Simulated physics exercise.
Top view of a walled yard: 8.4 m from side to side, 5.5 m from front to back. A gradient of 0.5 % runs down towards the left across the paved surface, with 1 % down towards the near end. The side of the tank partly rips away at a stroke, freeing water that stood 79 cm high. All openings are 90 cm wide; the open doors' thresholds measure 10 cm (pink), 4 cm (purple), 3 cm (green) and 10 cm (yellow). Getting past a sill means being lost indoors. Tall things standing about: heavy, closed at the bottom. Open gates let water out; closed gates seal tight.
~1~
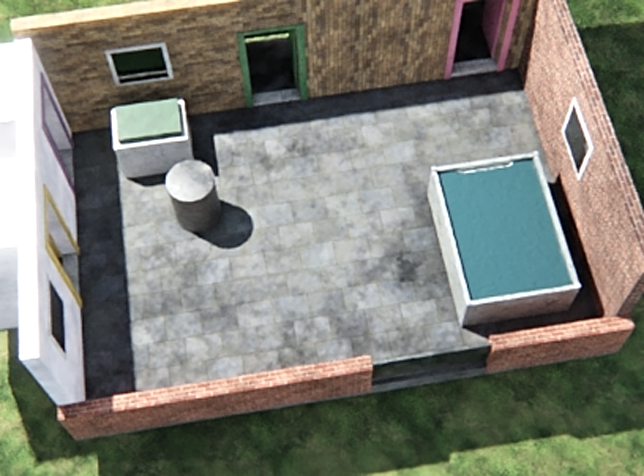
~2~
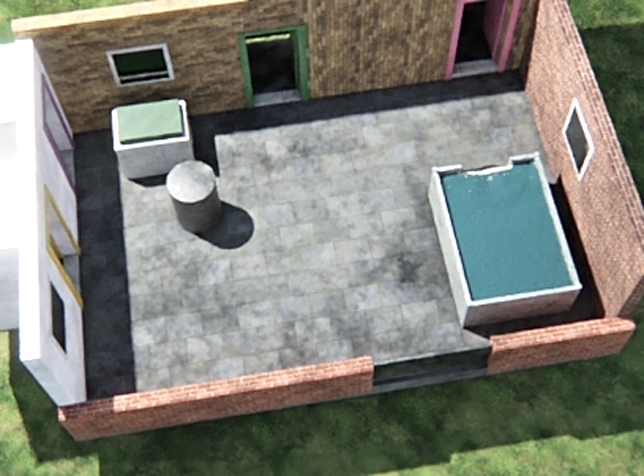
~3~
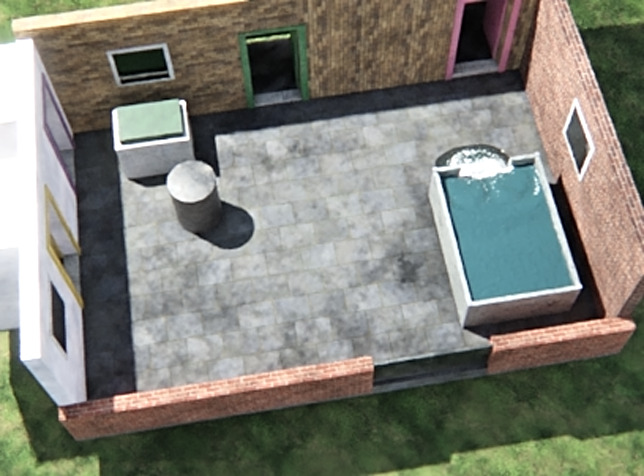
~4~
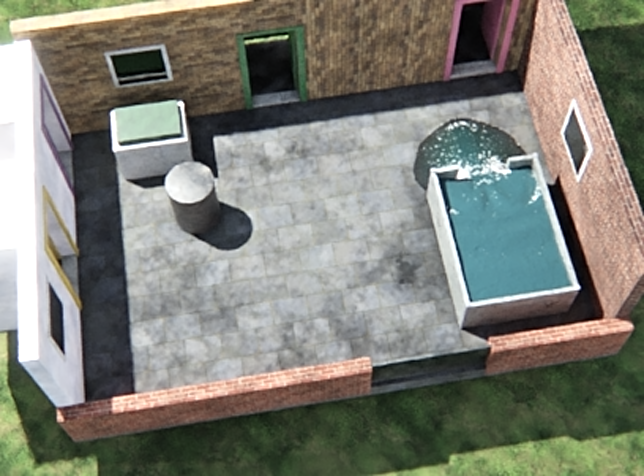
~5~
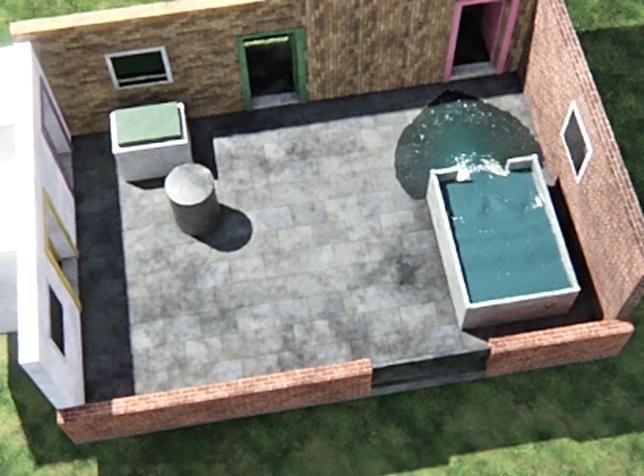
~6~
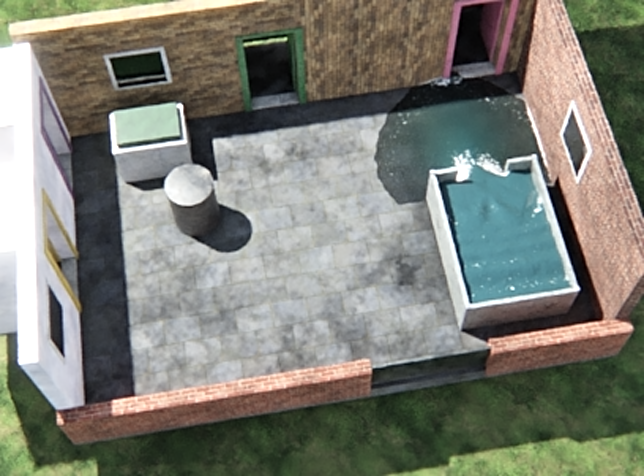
Water burst through a gap in the far side of the tank on the right, foamed onto the paved yard, and spread in a widening dark pool toward the back wall.
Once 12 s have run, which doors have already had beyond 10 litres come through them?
Outcome: The pink door is going to top the limit, the purple door is going to top the limit, the green door is going to top the limit, the yellow door is going to fall short of the limit.
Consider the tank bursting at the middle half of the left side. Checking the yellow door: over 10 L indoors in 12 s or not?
Against that limit: Yellow above.
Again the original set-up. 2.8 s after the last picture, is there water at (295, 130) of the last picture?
Soaked.
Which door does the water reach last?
Result: Yellow door.
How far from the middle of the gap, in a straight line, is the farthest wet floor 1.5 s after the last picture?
It comes to some 5.2 metres.
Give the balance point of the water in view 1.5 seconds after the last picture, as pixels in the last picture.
Around (470, 203) in the last picture.
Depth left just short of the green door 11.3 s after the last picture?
About 3.0 cm.
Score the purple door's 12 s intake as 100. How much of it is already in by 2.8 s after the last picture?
Roughly 0%.
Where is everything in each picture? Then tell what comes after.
The first picture shows still water, 79 cm deep, in the tank at (503, 228).
In the second picture, the front is at a hidden place, 0.6 m from the gap on the tank's far side; 0.3 m2 of floor is under water; 79 cm left at the back of the tank.
In the third picture, water pours out on the tank's far side and has run 0.9 m, to (453, 153); typically 13 cm deep outside, 79 cm at the tank's back.
In the fourth picture, water pours out on the tank's far side and has run 1.5 m, to (453, 123); typically 8 cm deep outside, 79 cm at the tank's back.
In the fifth picture, the front is at (448, 95), 2.2 m from the gap on the tank's far side; 3.9 m2 of floor is under water; 79 cm left at the back of the tank.
In the sixth picture, water pours out on the tank's far side and has run 2.5 m, to (456, 75); typically 5 cm deep outside, 77 cm at the tank's back.
Then, 0.7 s after the last picture water covers 20 % of the floor and is deepest (42 cm) near (509, 75); pink door 27 cm at the sill, 71 L in, purple door not reached, green door not reached, yellow door not reached.
Then, 1.5 s after the last picture water covers 25 % of the floor and is deepest (38 cm) near (444, 85); pink door 37 cm at the sill, 204 L in, purple door not reached, green door 8 cm at the sill, 1 L in, yellow door not reached.
Then, 2.8 s after the last picture water covers 35 % of the floor and is deepest (24 cm) near (471, 182); pink door 24 cm at the sill, 359 L in, purple door not reached, green door 6 cm at the sill, 13 L in, yellow door not reached.
Then, 6.3 s after the last picture water covers 80 % of the floor and is deepest (16 cm) near (71, 140); pink door 15 cm at the sill, 500 L in, purple door 8 cm at the sill, 27 L in, green door 5 cm at the sill, 29 L in, yellow door 5 cm at the sill, 0 L in.
Then, 11.3 s after the last picture water covers 95 % of the floor and is deepest (14 cm) near (86, 422); pink door 6 cm at the sill, 526 L in, purple door 7 cm at the sill, 78 L in, green door 3 cm at the sill, 34 L in, yellow door 5 cm at the sill, 0 L in.
